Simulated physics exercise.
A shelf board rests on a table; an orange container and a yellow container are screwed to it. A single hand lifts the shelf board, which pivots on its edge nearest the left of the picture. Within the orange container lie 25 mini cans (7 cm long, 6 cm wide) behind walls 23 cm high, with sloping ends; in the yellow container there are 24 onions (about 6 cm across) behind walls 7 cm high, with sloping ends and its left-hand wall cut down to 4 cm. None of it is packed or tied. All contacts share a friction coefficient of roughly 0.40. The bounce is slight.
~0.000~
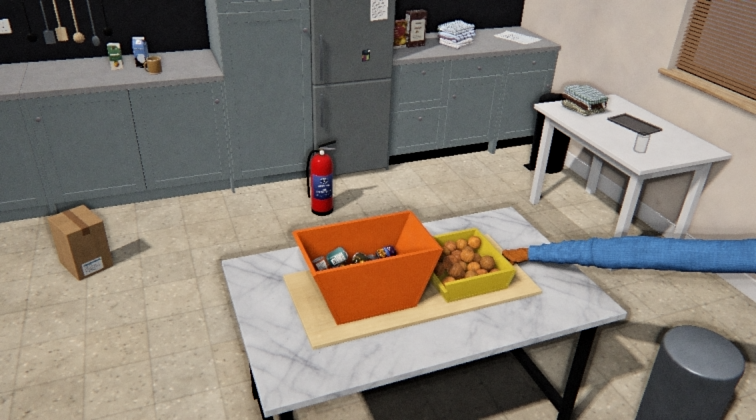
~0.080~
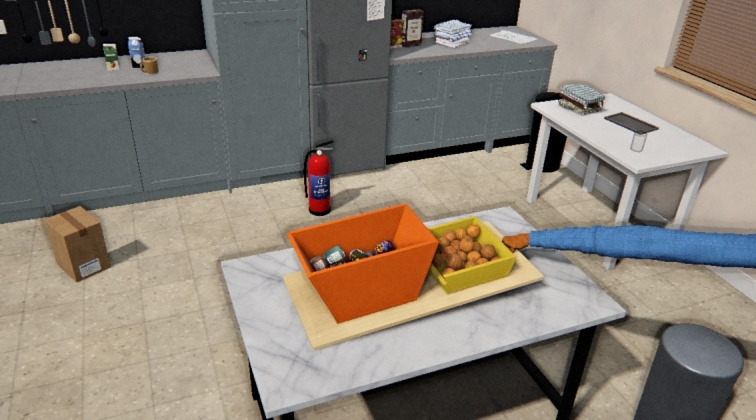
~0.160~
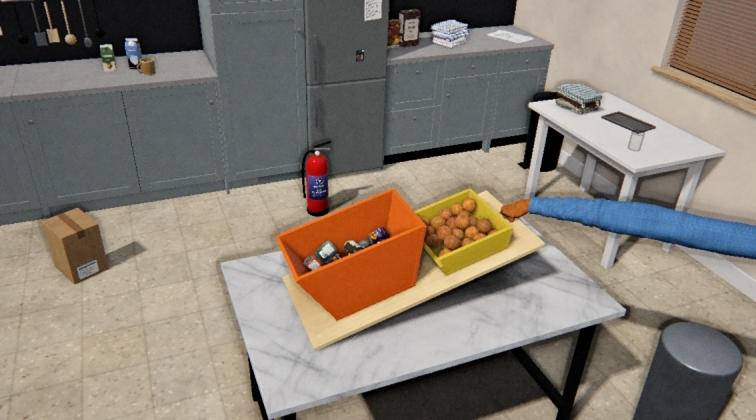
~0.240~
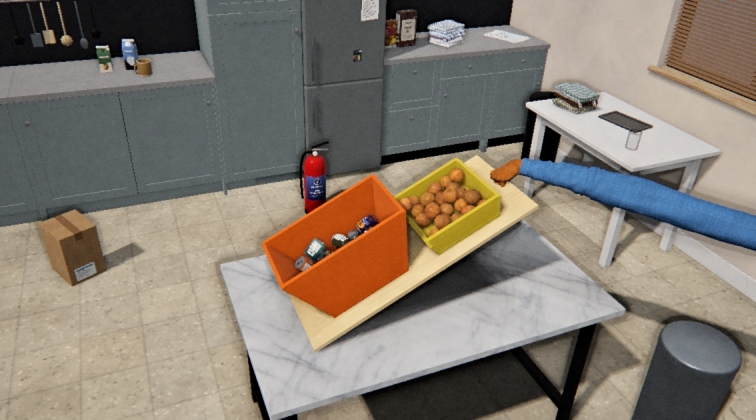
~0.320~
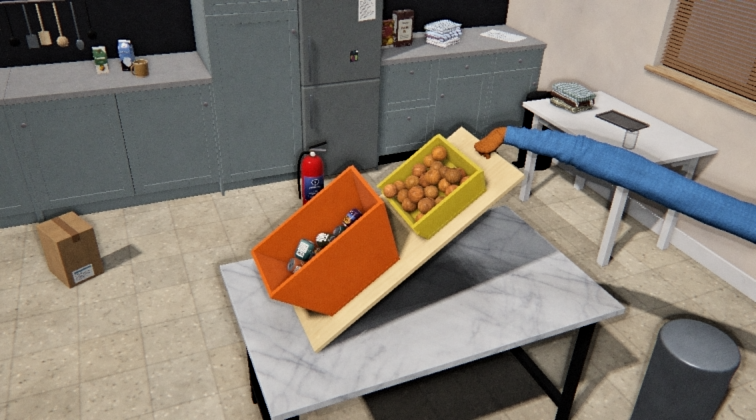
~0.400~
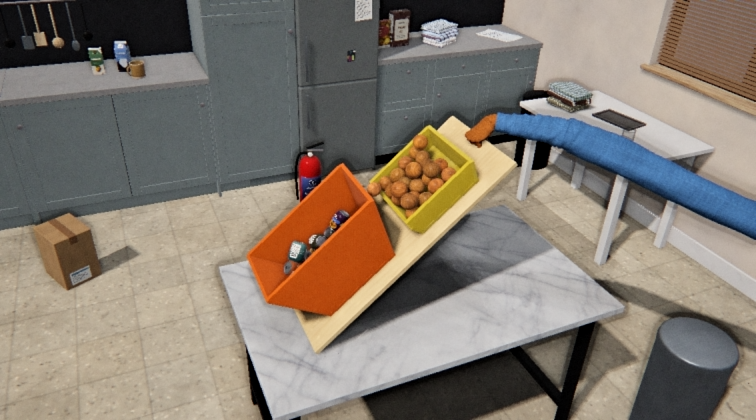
In a kitchen, a blue-sleeved arm steadily lifts the right end of a board on a marble-topped table, tilting it steeply toward the left, with an orange container of small cans and a yellow container of onions riding on it.
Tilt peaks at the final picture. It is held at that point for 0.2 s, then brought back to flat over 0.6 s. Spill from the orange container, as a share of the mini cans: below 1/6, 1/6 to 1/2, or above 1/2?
Below 1/6.
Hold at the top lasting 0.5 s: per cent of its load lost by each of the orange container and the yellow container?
With that change, orange container sheds 0 percent and yellow container sheds 40 percent.
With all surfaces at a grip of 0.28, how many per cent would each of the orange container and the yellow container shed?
In that case the orange container sheds 0 per cent, while the yellow container sheds 40 per cent.
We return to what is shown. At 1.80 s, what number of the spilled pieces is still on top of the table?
The count is about 2.
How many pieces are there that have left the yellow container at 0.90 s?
At that moment the yellow container count out stands near 10.
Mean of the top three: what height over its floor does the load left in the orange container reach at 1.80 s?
Roughly 13 cm high.
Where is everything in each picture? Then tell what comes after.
In the first frame (we follow the rim corner now nearest the camera; the camera moves round a little), orange container at (316, 273); yellow container at (445, 284); tilt 0°; nothing out yet.
The second frame shows orange container at (311, 274); yellow container at (444, 276); tilt 4°.
The third frame shows orange container at (299, 278); yellow container at (439, 259); tilt 14°.
The fourth frame shows orange container at (284, 286); yellow container at (427, 240); tilt 26°.
The fifth frame shows orange container at (272, 294); yellow container at (412, 228); tilt 36°.
The sixth frame shows orange container at (268, 299); yellow container at (405, 223); tilt 40°; nothing out yet.
After 0.62 s, tilt 40°; 0 of 25 out of the orange container and 7 of 24 out of the yellow container.
After 0.90 s, tilt 20°; 0 of 25 out of the orange container and 10 of 24 out of the yellow container.
After 1.30 s, tilt 0°; 0 of 25 out of the orange container and 11 of 24 out of the yellow container.
Outcome (at 1.80 s), 0 of 25 out of the orange container and 11 of 24 out of the yellow container. Asked share, 0 of 25, 0 per cent.
